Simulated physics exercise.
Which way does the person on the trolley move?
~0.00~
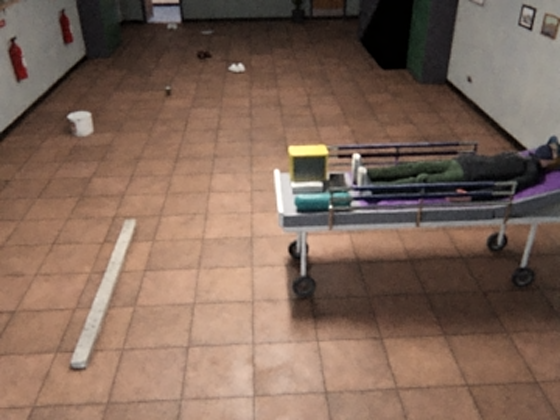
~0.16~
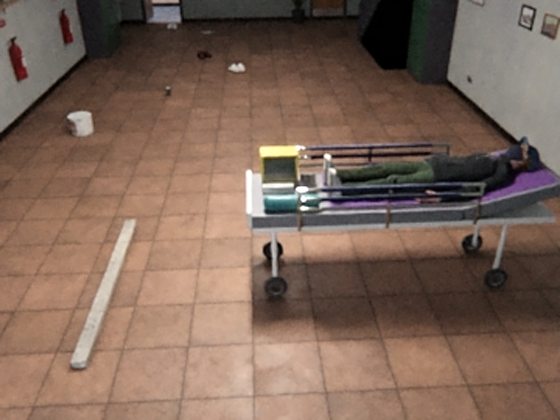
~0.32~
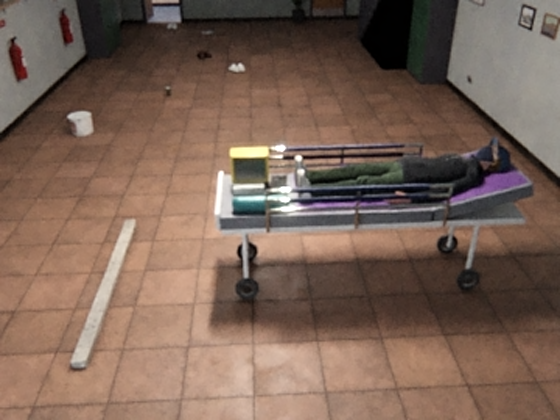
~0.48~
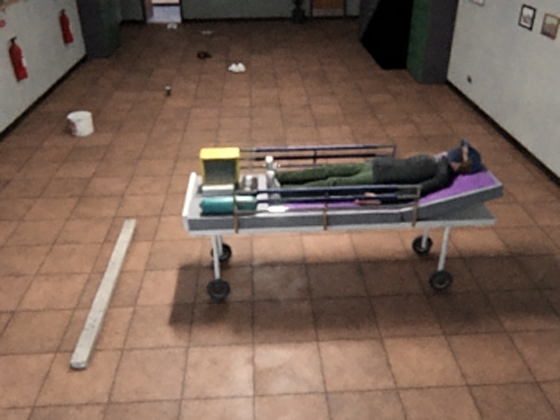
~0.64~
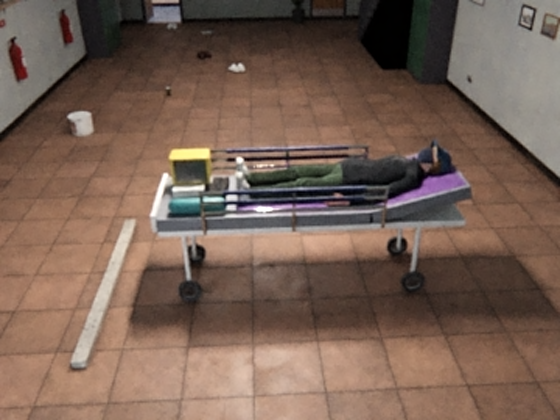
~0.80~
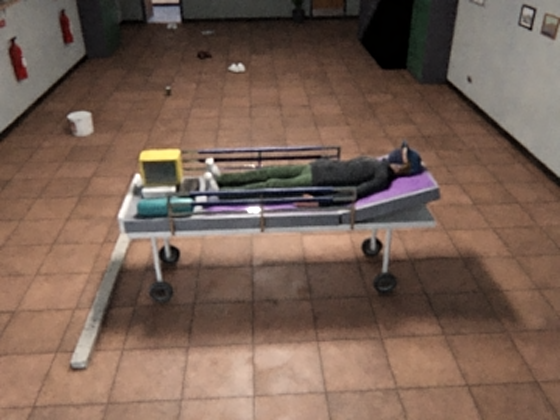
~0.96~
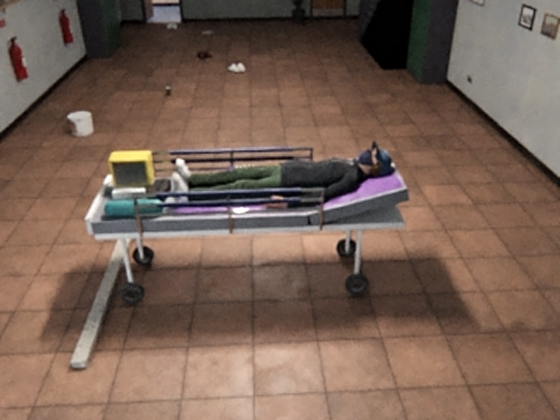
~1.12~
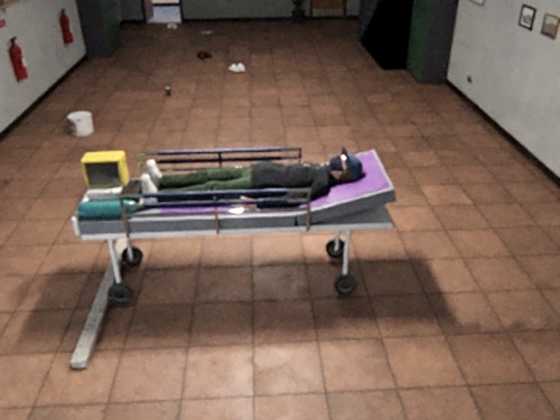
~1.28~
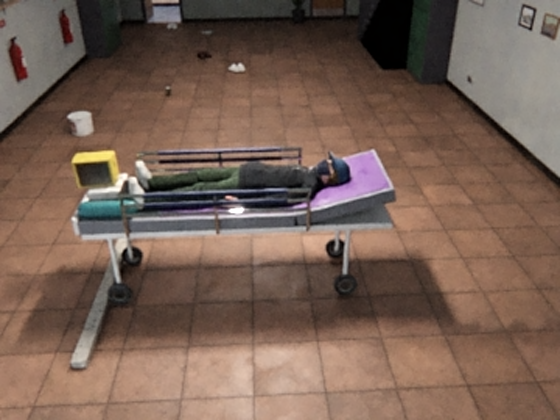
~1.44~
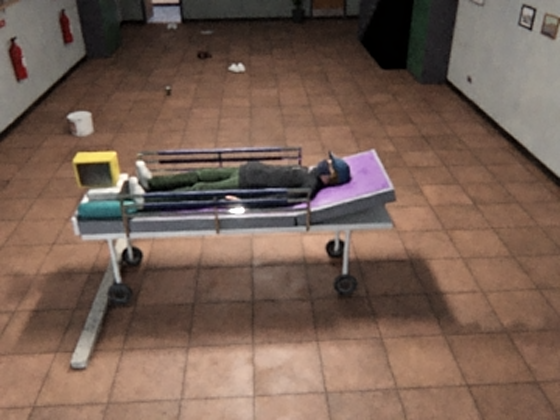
The person moves to the left, feet first, along with the rolling trolley.
